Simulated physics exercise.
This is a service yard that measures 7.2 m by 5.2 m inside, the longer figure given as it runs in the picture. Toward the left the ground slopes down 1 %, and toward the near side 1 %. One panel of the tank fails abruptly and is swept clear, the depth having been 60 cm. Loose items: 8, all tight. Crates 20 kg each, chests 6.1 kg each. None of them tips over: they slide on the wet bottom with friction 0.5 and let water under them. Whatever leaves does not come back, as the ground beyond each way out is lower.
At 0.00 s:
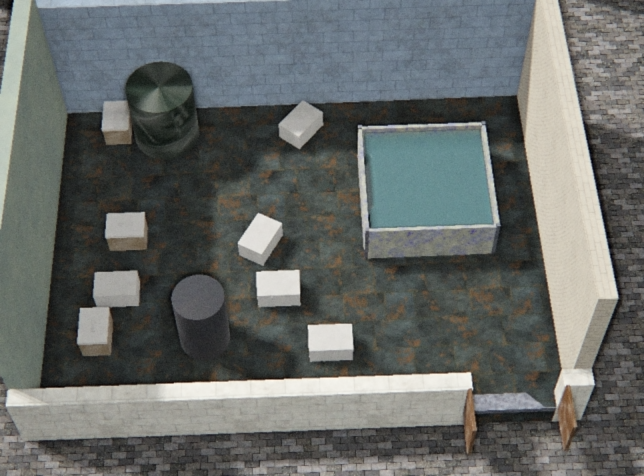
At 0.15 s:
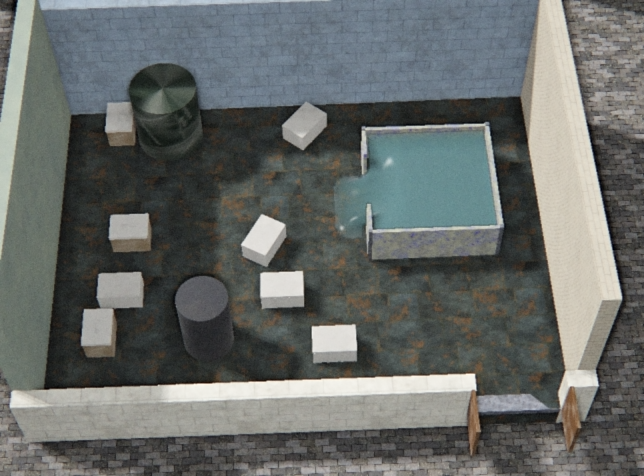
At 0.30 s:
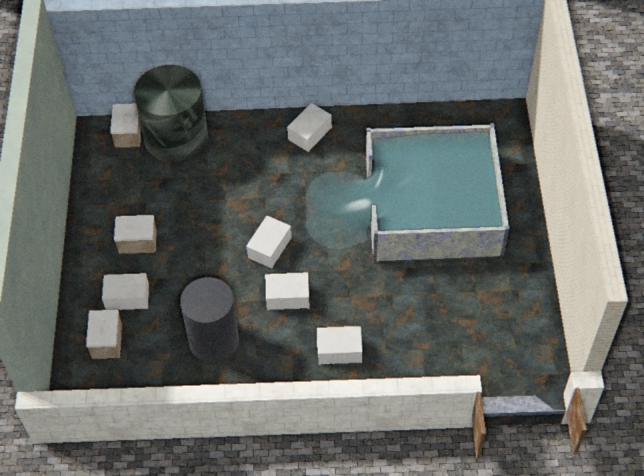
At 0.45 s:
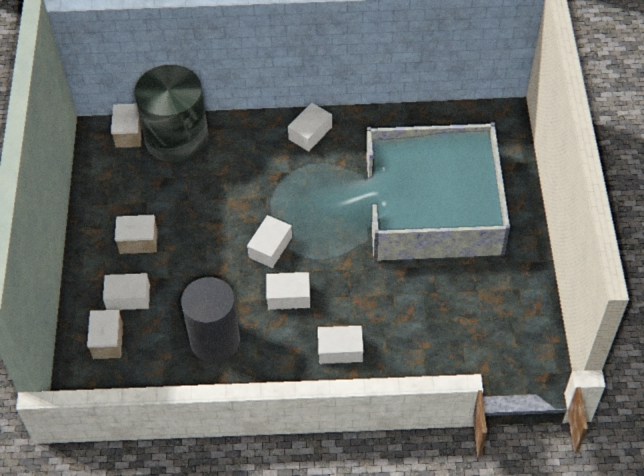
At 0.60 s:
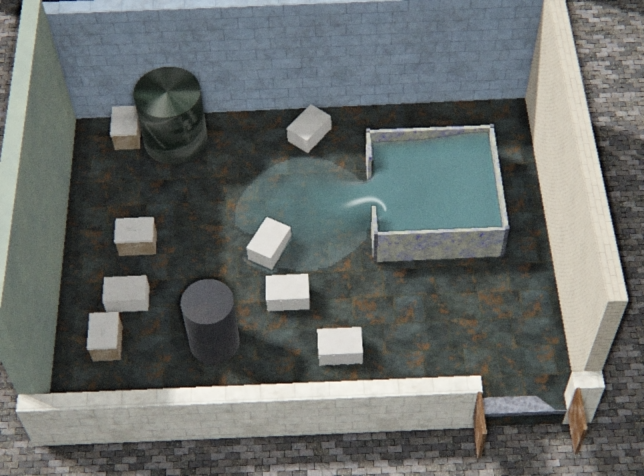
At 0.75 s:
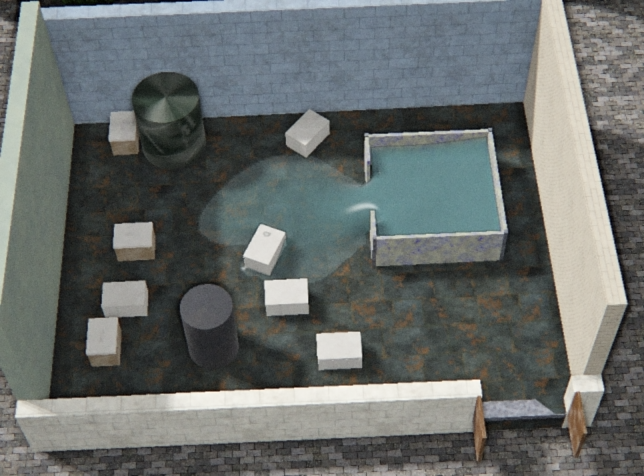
Water pouring through a gap in the left side of a raised tank, spreading leftward across a walled yard among pale blocks.
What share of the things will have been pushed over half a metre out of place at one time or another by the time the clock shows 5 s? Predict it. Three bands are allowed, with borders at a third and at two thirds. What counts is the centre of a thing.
That would be from a third to two thirds of them.
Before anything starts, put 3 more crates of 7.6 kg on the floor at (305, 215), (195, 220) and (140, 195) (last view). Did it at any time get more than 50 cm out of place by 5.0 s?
So it's gets above, then gets above, then gets above.
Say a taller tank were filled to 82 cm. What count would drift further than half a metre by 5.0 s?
It would come to 5 of them.
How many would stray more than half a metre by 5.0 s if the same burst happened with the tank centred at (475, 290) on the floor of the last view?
Result: 6 of them.
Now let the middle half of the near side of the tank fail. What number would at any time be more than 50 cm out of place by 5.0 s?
In that case 2 of them.
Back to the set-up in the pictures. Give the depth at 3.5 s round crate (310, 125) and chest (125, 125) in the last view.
Roughly 6 and 6 cm.
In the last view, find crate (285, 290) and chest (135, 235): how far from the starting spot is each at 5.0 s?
20 cm, then 140 cm.
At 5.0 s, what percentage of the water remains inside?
About 100 in a hundred parts of the water.
After 1.1 s 1 of 8 are over 50 cm from their spots; 0 afloat.
After 2.2 s 2 of 8 are over 50 cm from their spots; 1 afloat.
After 3.5 s 4 of 8 are over 50 cm from their spots; 3 afloat.
After 5.0 s 5 of 8 are over 50 cm from their spots, and 5 have been at some point; 5 afloat.
